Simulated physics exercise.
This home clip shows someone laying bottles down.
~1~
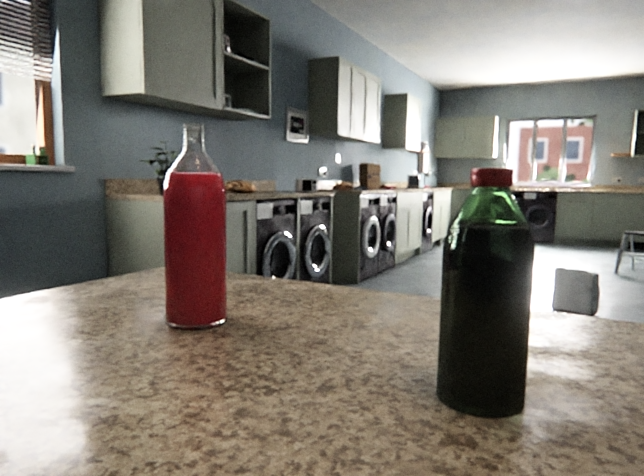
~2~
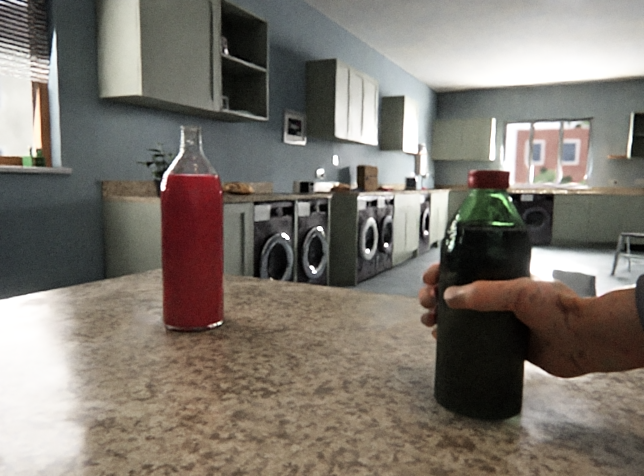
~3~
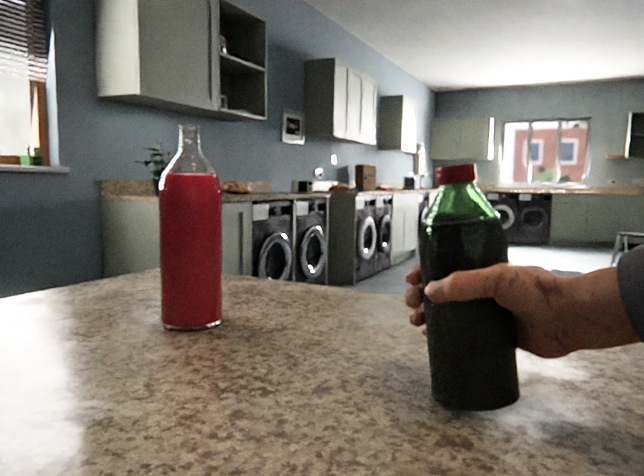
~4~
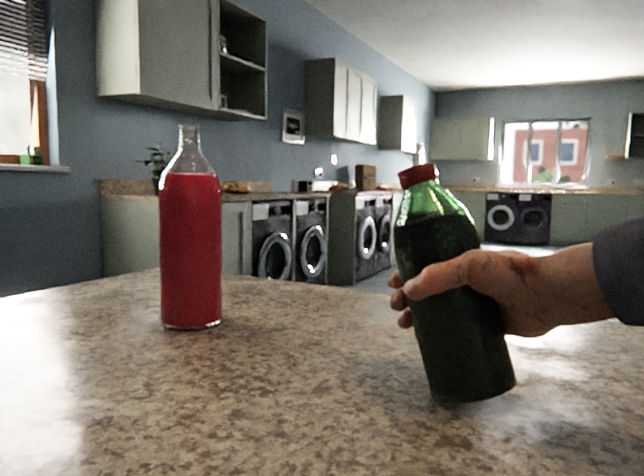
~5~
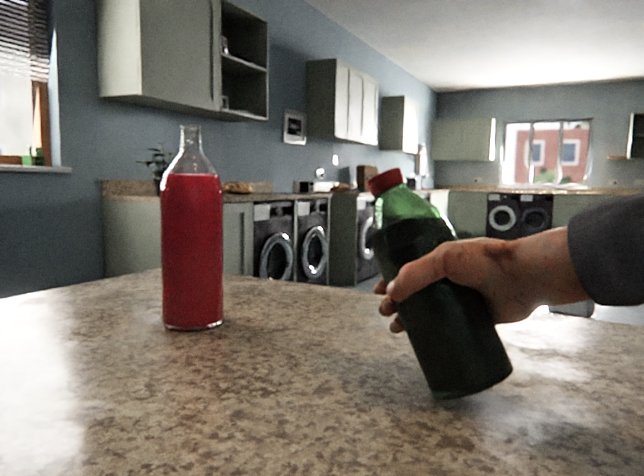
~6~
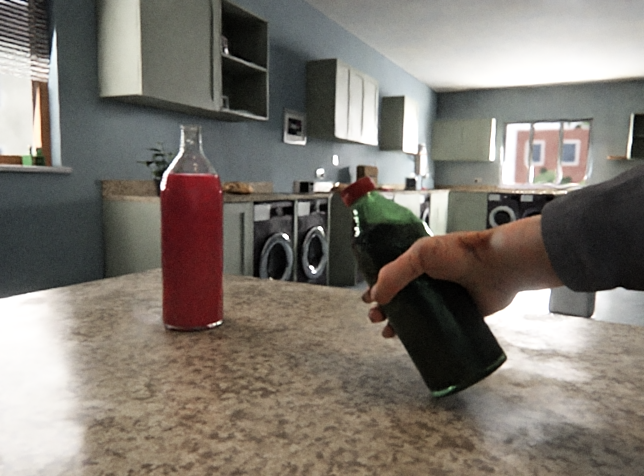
A hand gripping a dark green bottle with a red cap and tilting it leftward beside a still, upright bottle of red liquid.
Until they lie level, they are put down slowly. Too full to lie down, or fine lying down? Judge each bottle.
Left: Too full, right: Fine.
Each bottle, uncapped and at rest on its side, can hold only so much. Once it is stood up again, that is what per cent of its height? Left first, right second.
The first comes to close to 28 in a hundred, the second to 26.
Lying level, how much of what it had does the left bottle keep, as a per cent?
By my reckoning, something like 35 per cent.
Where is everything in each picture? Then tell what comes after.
Both stand upright; right bottle (486, 286) about three quarters full, capped; left bottle (195, 223) about three quarters full, open, in the first frame.
A hand takes the right bottle; right bottle about three quarters full, surface at (486, 224); left bottle about three quarters full, surface at (192, 177), in the second frame.
The right bottle is being lowered; right bottle (464, 280) about three quarters full; left bottle (191, 224) about three quarters full, in the third frame.
The right bottle is being lowered; right bottle about three quarters full, surface at (428, 215); left bottle about three quarters full, surface at (190, 176), in the fourth frame.
The right bottle is being lowered; right bottle (426, 274) tipped 25°; left bottle (192, 224) about three quarters full, in the fifth frame.
The right bottle is being lowered; right bottle (410, 276) tipped 35°, capped; left bottle about three quarters full, surface at (192, 176), open, in the sixth frame.
A moment on, the right bottle is nearly down; right bottle, all still inside.
Further on, the right bottle lies flat; right bottle, all still inside.
When it is over, both lie flat; right bottle, all still inside; left bottle, a puddle at its mouth.
